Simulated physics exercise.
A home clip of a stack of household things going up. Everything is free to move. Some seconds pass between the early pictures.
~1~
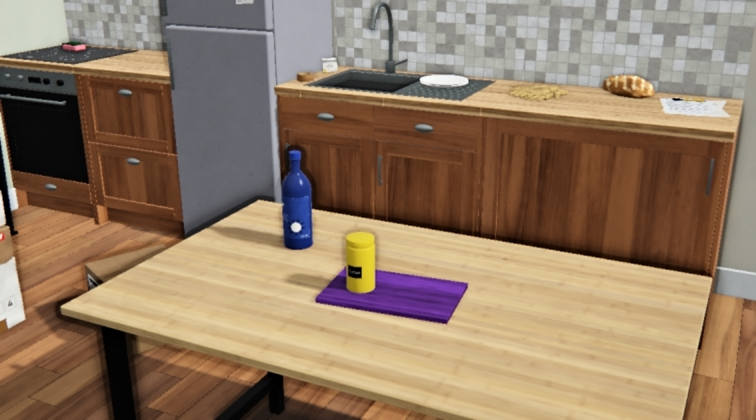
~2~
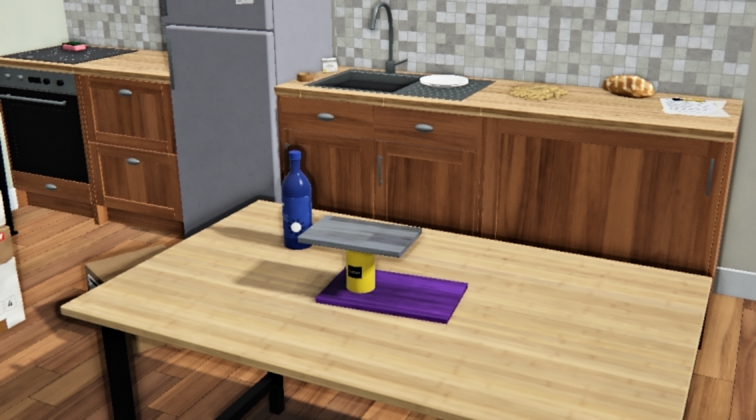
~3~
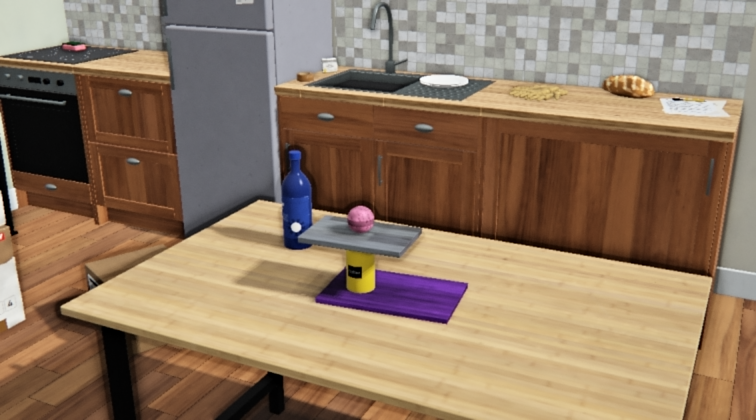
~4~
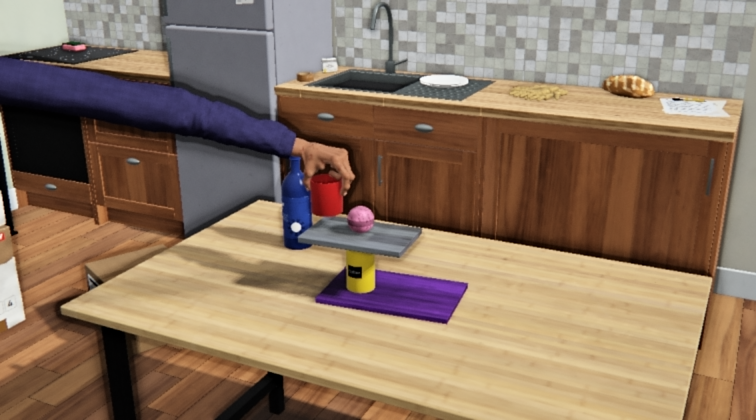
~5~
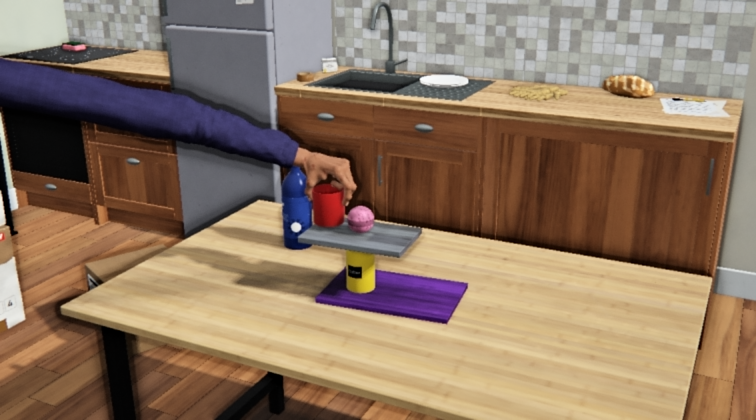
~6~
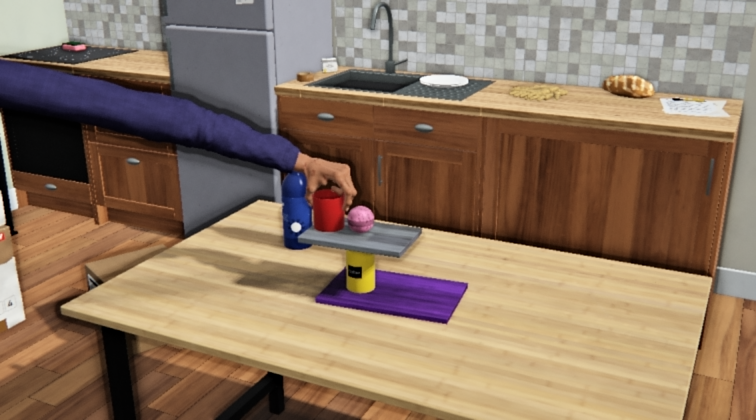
A small stack stands on a pale wooden table in a kitchen, seen from slightly above by a still camera, with wooden cabinets, a sink and a grey fridge behind. A yellow jar sits on a purple board beside a blue bottle; a grey board, then a pink ball, appear on top. An arm in a dark blue sleeve reaches from the left, lowering a red cup onto the grey board's left side.
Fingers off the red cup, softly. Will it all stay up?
The pile holds.
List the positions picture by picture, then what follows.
In the first frame, the last thing is not in view yet; purple board (393, 293).
In the second frame, the last thing is not in view yet; grey board (361, 235).
In the third frame, the last thing is not in view yet; pink ball (361, 220).
The fourth frame shows coming down; red cup (327, 195); blue bottle (297, 199).
The fifth frame shows coming down; red cup (329, 205); yellow jar (360, 262).
The sixth frame shows in place under the hand; red cup (329, 211); purple board (393, 293).
Then, 0.30 s on from there, things are still on the move.
Then, 0.80 s on from there, no change.
Then, 1.60 s on from there, red cup resting near (328, 211).
In the end, all 6 unmoved. At the end, from the last picture's camera, red cup near (328, 211). The pile keeps its balance.
